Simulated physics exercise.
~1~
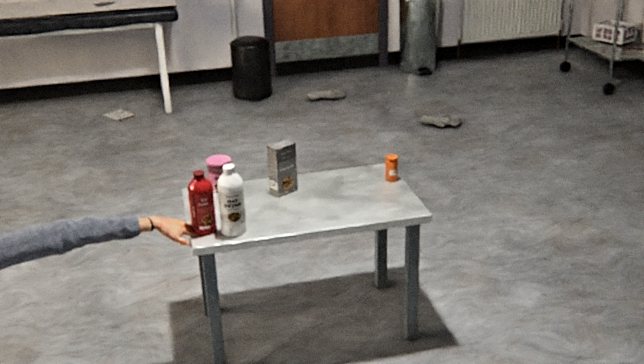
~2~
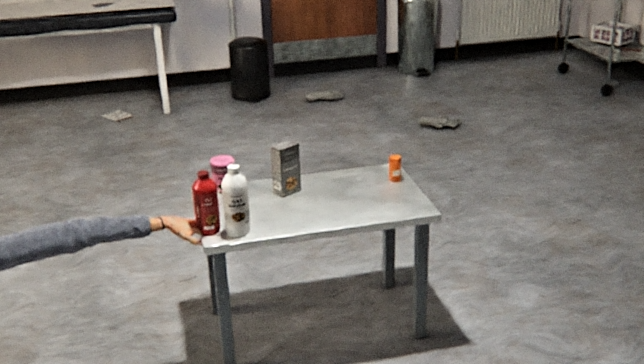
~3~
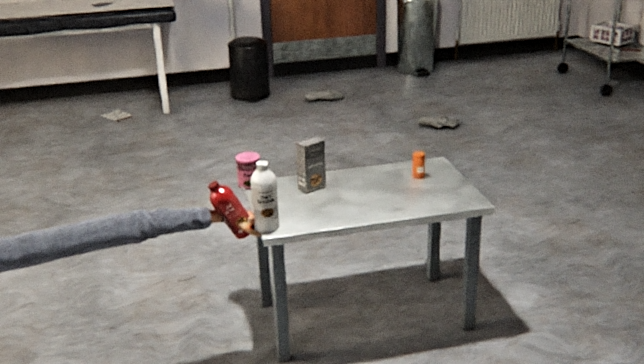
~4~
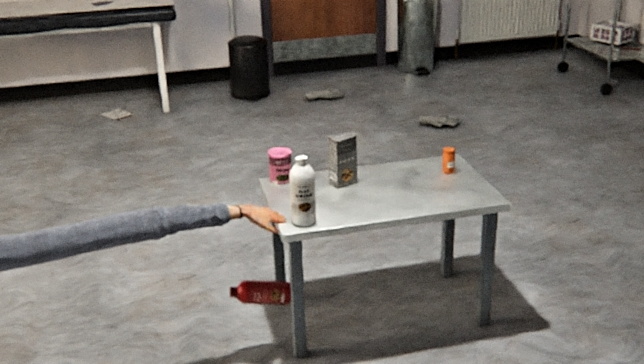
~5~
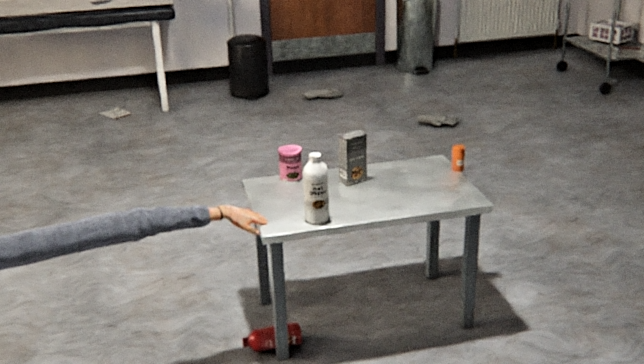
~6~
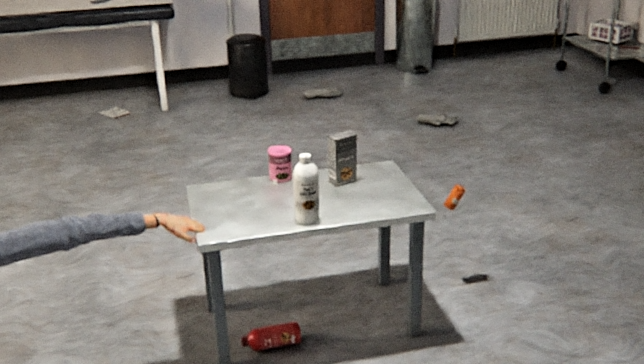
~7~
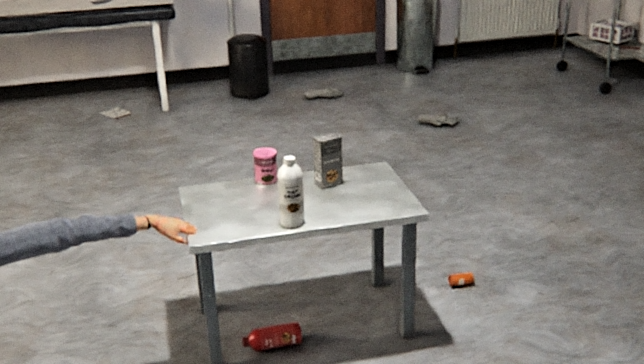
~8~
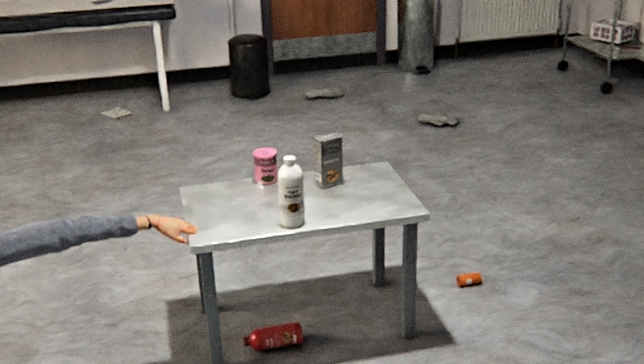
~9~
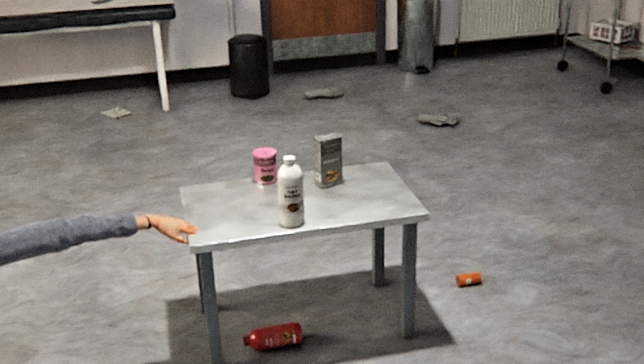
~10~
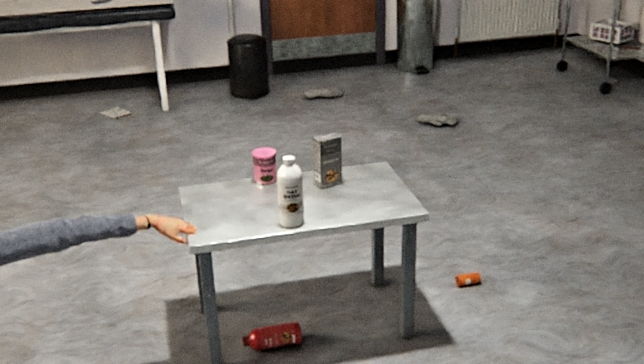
A table is pulled right and back by a hand, toppling two containers to the floor.
